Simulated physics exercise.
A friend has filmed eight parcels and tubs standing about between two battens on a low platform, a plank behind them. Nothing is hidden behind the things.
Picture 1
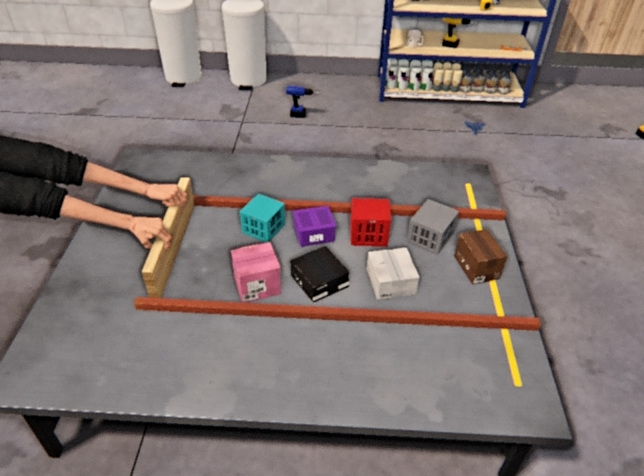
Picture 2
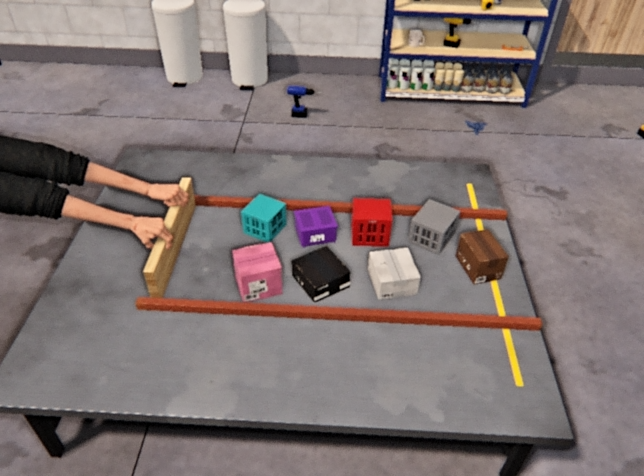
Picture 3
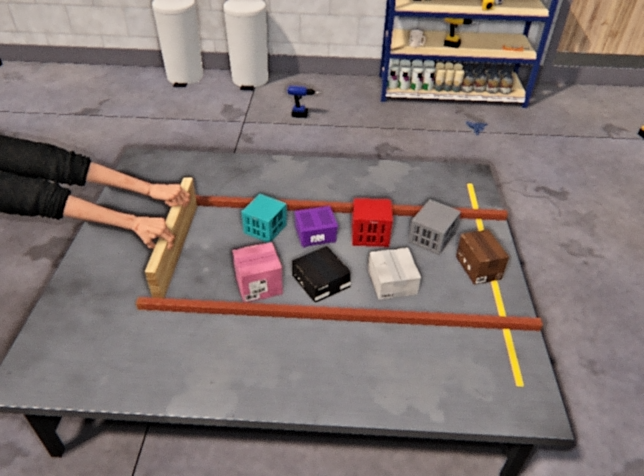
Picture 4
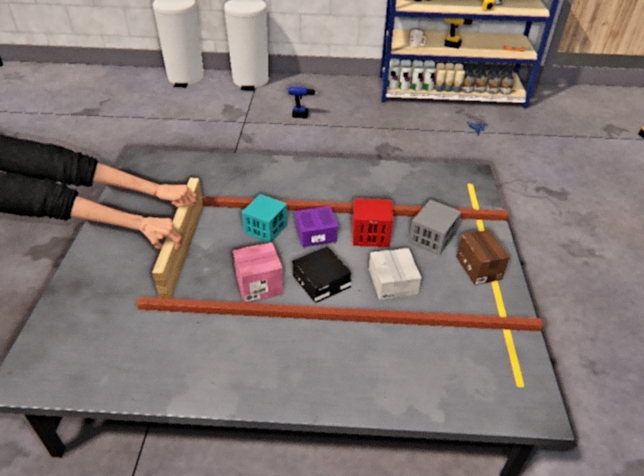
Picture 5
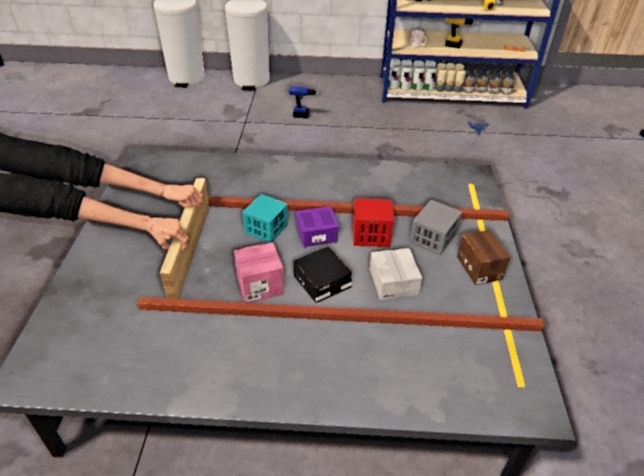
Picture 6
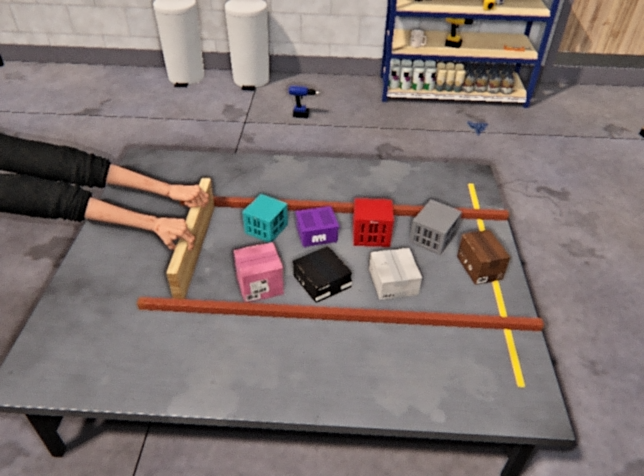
On a low grey platform in a workshop, two hands slide a wooden plank slightly to the right between two reddish battens, toward eight coloured boxes and crates that stay still, the brown one resting by a yellow line.
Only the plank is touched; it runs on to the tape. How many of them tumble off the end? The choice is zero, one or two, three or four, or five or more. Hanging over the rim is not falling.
Outcome: The number that fall off is five or more.
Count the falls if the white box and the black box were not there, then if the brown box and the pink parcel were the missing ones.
It would be 3 and 4.
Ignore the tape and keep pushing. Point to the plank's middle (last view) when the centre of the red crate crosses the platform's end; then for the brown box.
Its middle is around (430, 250) and around (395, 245).
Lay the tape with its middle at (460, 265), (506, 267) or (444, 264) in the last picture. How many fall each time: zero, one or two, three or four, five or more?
In that order: Three to four; 5 or more; 3 or 4.
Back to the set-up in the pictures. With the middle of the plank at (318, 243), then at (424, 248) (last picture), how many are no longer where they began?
7 and 8.
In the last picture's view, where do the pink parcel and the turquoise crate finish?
About (527, 296), and the other about (502, 226).
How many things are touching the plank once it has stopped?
2 of them.
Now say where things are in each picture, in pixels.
In the first picture, brown box (480, 256); grey crate (433, 227); white box (392, 273); plank (172, 236); tape (489, 266).
In the second picture, grey crate (434, 227); plank (173, 235).
In the third picture, white box (394, 273); purple tote (316, 227).
In the fourth picture, brown box (482, 257); red crate (372, 223).
In the fifth picture, grey crate (436, 227); pink parcel (259, 273).
In the sixth picture, brown box (482, 257); grey crate (436, 227); white box (395, 274); plank (193, 236); tape (491, 266).
Soon after, none off yet; brown box at rest near (482, 257); grey crate at rest near (436, 227); white box at rest near (395, 274).
After that, none off yet; brown box displaced a little near (491, 256); grey crate displaced about its own width near (484, 226); white box displaced well along near (463, 273).
And then, two off so far; brown box on its way down near (534, 317); grey crate off the edge near (522, 282); white box displaced well along near (535, 268).
In the end, the number that fall off is five or more; gone, purple tote, black box, red crate, white box, grey crate and brown box.
